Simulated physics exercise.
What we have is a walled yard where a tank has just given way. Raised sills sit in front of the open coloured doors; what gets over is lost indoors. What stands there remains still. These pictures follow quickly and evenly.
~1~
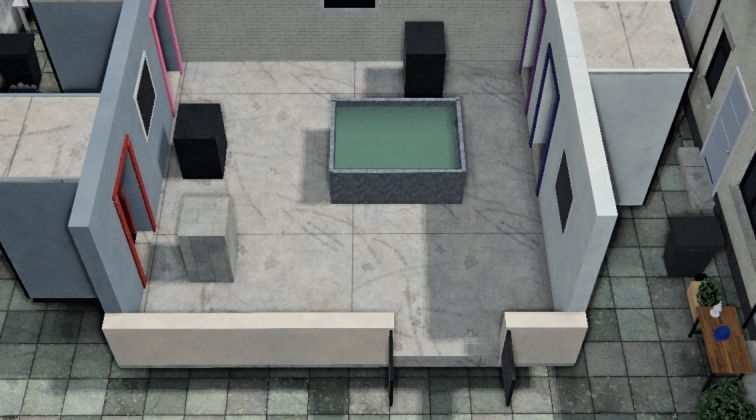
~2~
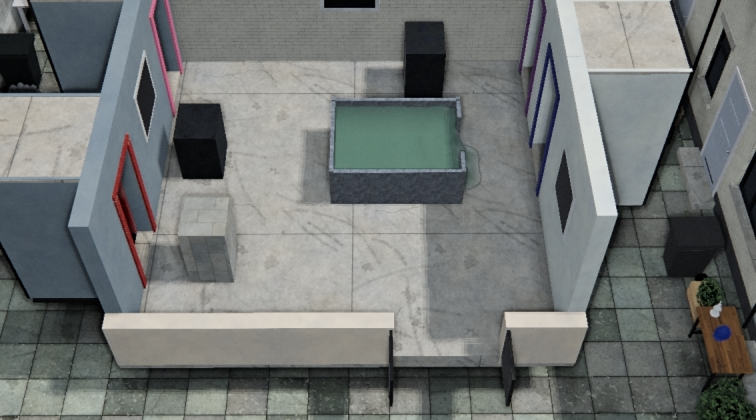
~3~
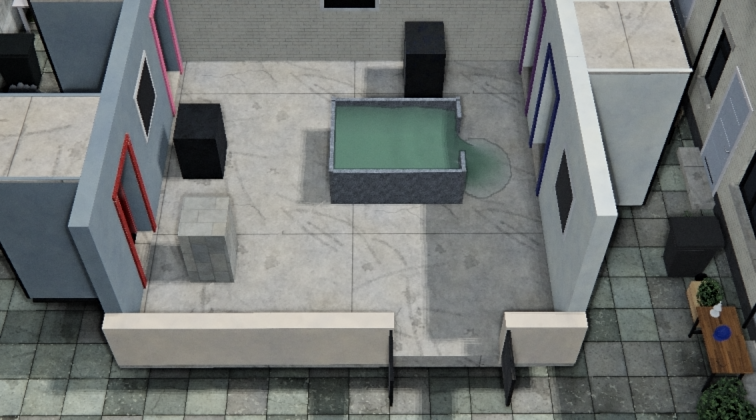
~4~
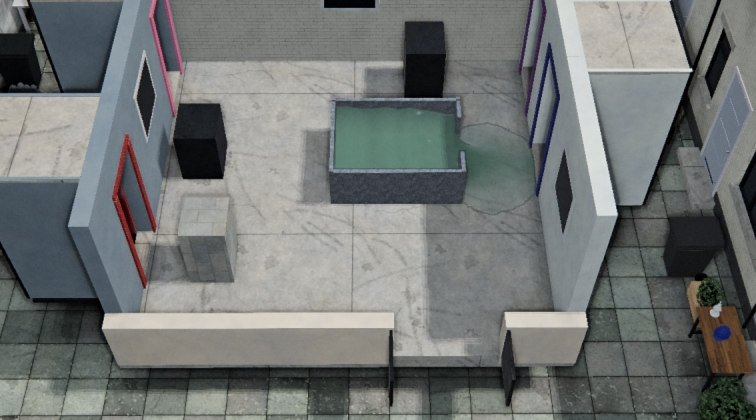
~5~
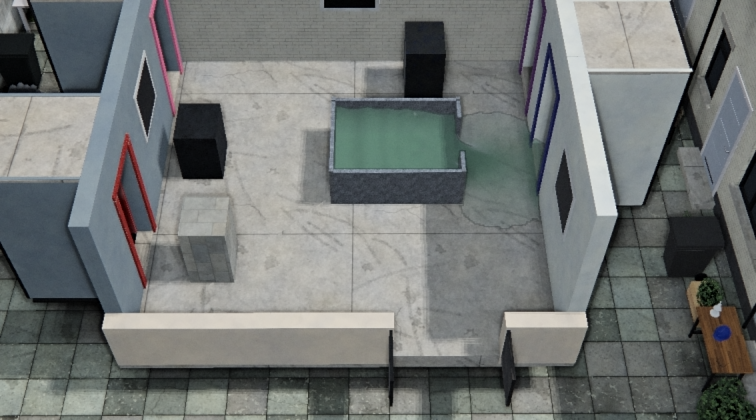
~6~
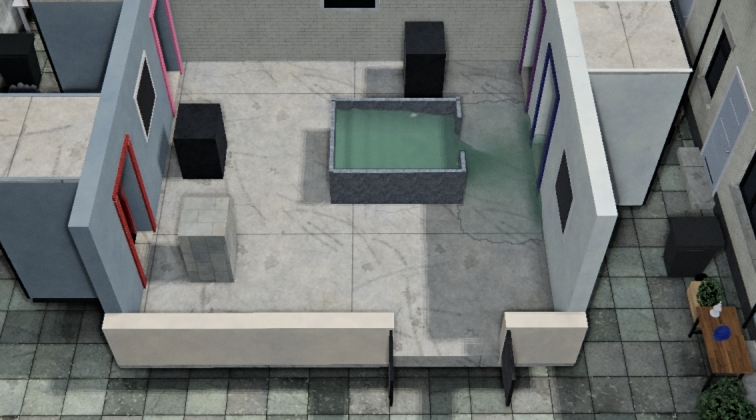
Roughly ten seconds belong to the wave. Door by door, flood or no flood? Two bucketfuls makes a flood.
At the end, the blue door tops two buckets; the purple door never tops two buckets; the pink door never tops two buckets; the red door never tops two buckets.
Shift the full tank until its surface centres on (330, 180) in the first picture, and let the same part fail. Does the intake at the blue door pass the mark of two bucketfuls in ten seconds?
Result for blue: It tops the limit.
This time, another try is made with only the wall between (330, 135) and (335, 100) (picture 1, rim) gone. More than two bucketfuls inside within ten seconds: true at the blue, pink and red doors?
Blue door: Below the limit; pink door: Above the limit; red door: Above the limit.
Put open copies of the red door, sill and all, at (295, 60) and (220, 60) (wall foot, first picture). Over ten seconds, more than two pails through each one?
In order: Stays within it, stays within it.
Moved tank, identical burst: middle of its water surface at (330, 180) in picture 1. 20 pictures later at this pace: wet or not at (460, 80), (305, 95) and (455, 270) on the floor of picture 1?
Hit, spared, hit.
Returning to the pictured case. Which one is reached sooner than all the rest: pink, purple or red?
My pick for first is the purple one.
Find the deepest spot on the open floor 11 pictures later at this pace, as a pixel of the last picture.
Deepest point: About (532, 174).
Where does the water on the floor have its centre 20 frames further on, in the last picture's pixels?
I'd put it at around (441, 172).
A moment on, water covers 15 % of the floor; the blue door far over two buckets in, the purple door wet at the sill, nothing in, the pink door not reached, the red door not reached.
Next, water covers 25 % of the floor; the blue door far over two buckets in, the purple door wet at the sill, nothing in, the pink door not reached, the red door not reached.
Then, water covers 35 % of the floor; the blue door far over two buckets in, the purple door wet at the sill, nothing in, the pink door not reached, the red door not reached.
Later, water covers 55 % of the floor; the blue door far over two buckets in, the purple door wet at the sill, nothing in, the pink door wet at the sill, nothing in, the red door not reached.
In the end, water covers 80 % of the floor; the blue door far over two buckets in, the purple door wet at the sill, nothing in, the pink door wet at the sill, nothing in, the red door wet at the sill, nothing in.
